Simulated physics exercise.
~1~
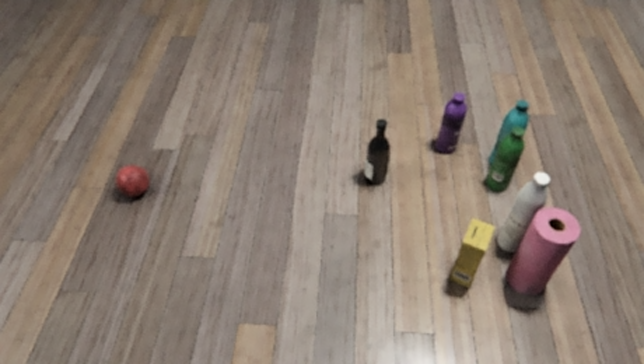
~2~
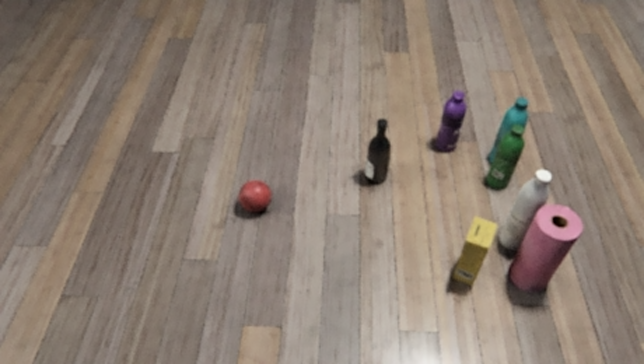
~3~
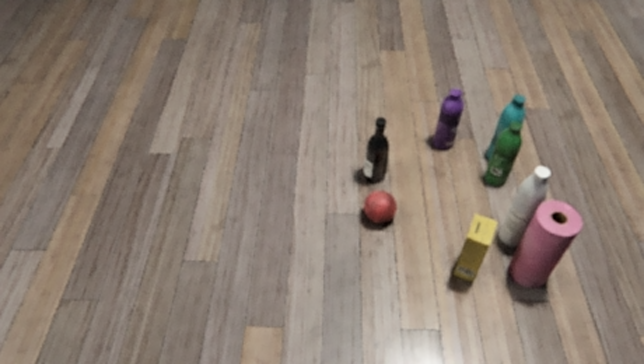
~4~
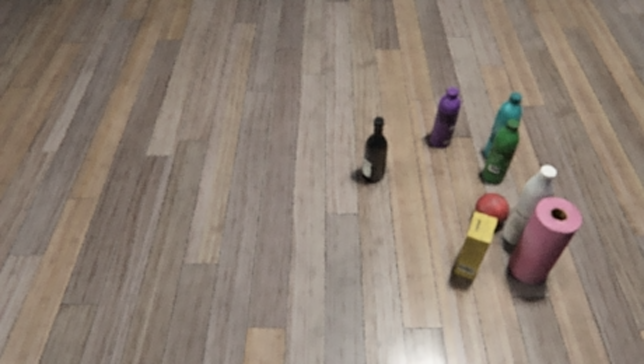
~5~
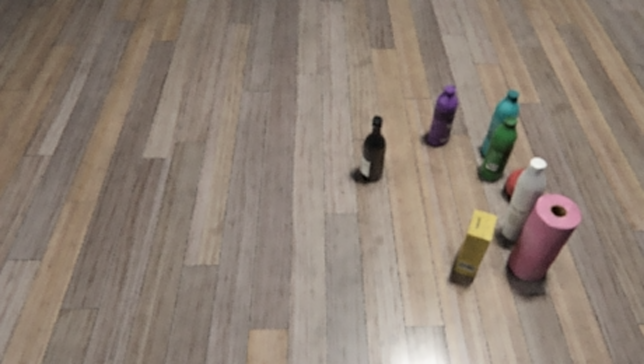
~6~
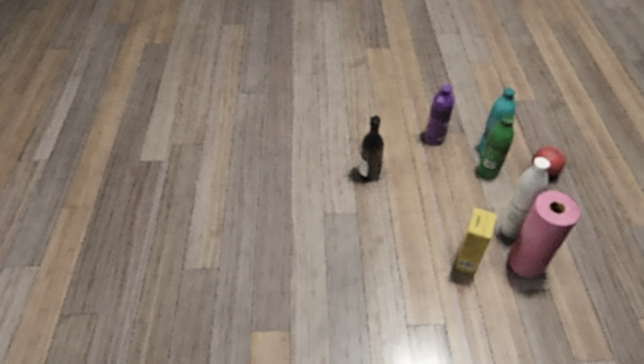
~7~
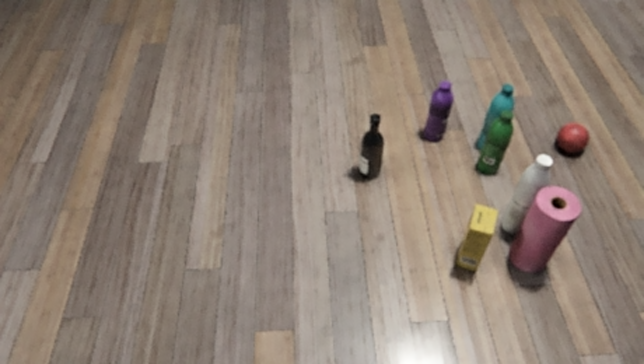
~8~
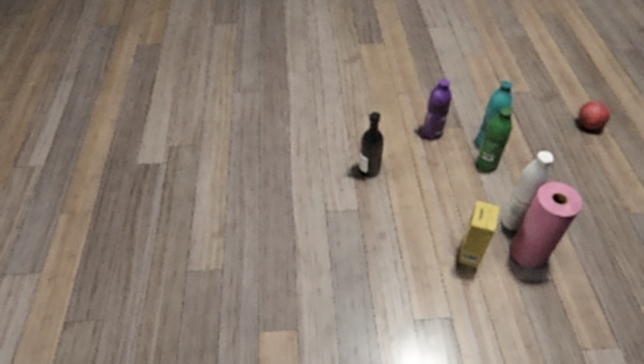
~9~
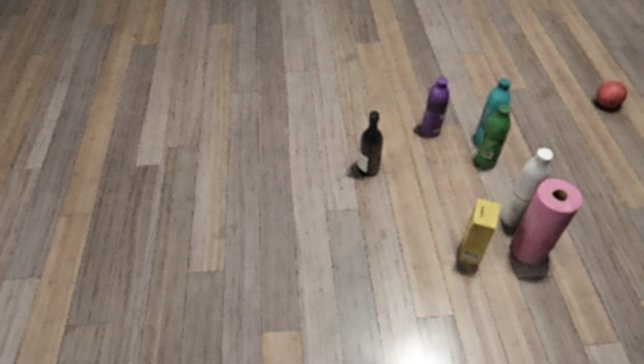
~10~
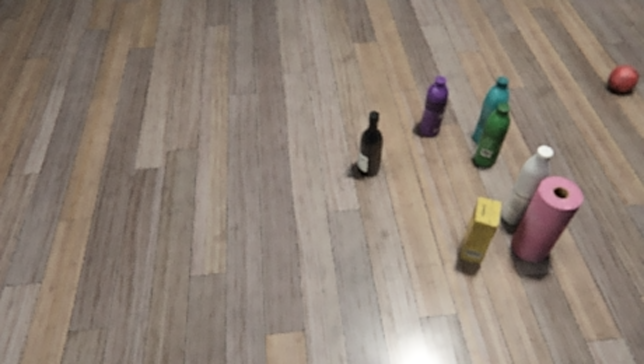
The video shows a red ball rolling right across a wooden floor, past a black bottle towards a yellow carton, a pink roll and several other bottles. It then veers up and right behind the white bottle and rolls on to the far right, leaving everything else standing.
